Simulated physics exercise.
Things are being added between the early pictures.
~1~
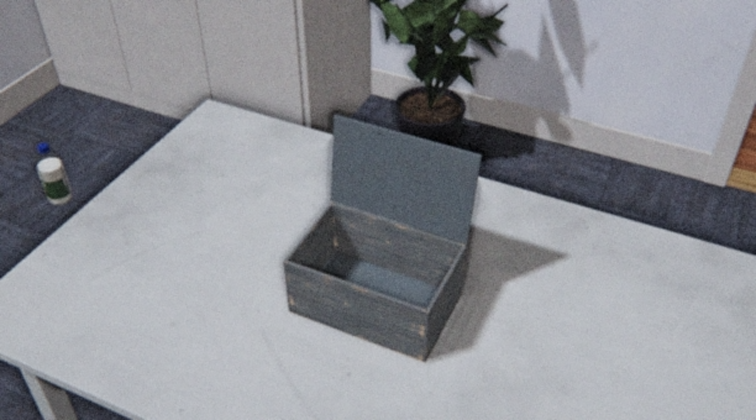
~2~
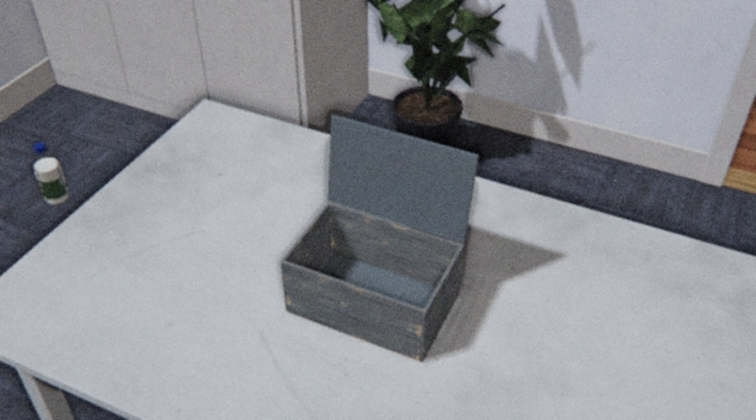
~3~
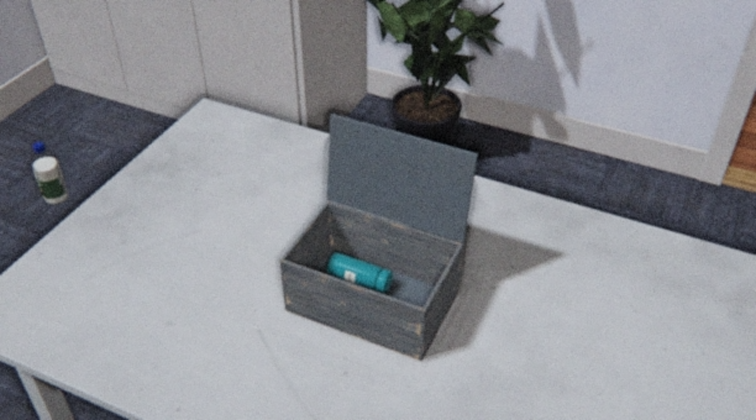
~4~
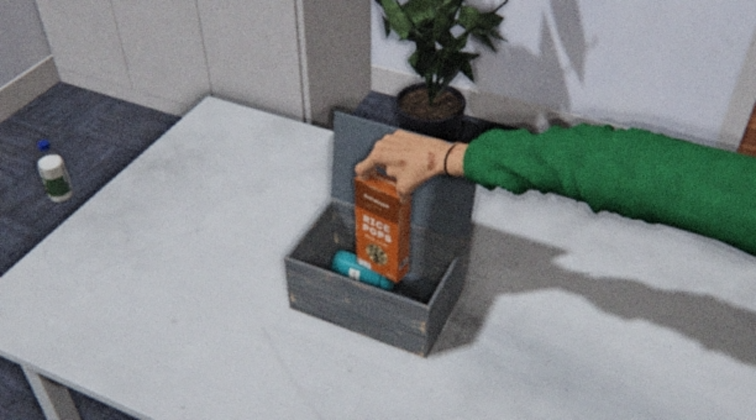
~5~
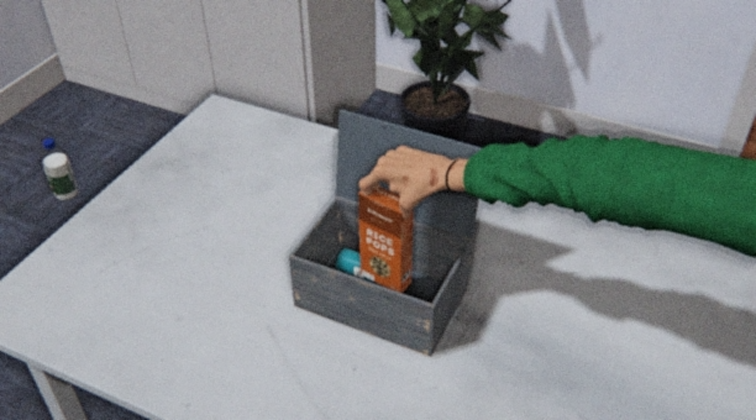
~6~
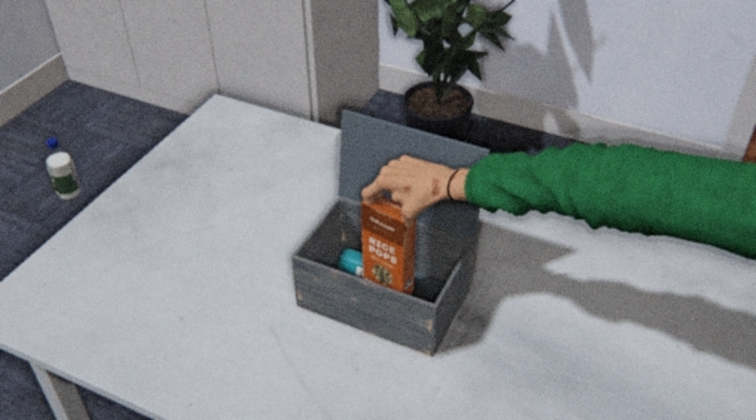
On a pale tabletop in a room with a potted plant behind, an open grey wooden box sits empty. A turquoise shaker then appears lying inside it, and a hand in a green sleeve, in from the right, lowers an orange Rice Pops packet into the box beside it, still gripping the top.
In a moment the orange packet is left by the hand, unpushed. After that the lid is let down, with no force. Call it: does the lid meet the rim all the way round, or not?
It does not meet the rim all the way round.
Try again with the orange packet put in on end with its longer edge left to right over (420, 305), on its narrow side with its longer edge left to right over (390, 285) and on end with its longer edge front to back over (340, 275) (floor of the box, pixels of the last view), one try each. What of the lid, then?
In order: Lid stays open, lid shuts, lid stays open.
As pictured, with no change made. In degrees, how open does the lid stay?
Angle above rim: About 18°.
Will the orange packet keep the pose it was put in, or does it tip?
Observation: The orange packet tilts over.
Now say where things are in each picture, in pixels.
In the first frame, the last thing is not in view yet.
In the second frame, the last thing is not in view yet.
In the third frame, the last thing is not in view yet; turquoise shaker (360, 273).
The fourth frame shows on its way; orange packet (383, 227); turquoise shaker (365, 271).
The fifth frame shows on its way; orange packet (386, 240).
The sixth frame shows put in, still held; orange packet (388, 248).
Then, 1.40 s past the last view, lid 72° above the rim; orange packet displaced a little near (388, 267).
Then, 2.20 s past the last view, lid 26° above the rim; orange packet rocked 19° from its first pose near (377, 278).
Finally, lid 18° above the rim; down or leaning hard in the box, orange packet; turquoise shaker still in place. Final places as the last picture's camera would see them, orange packet near (380, 276).
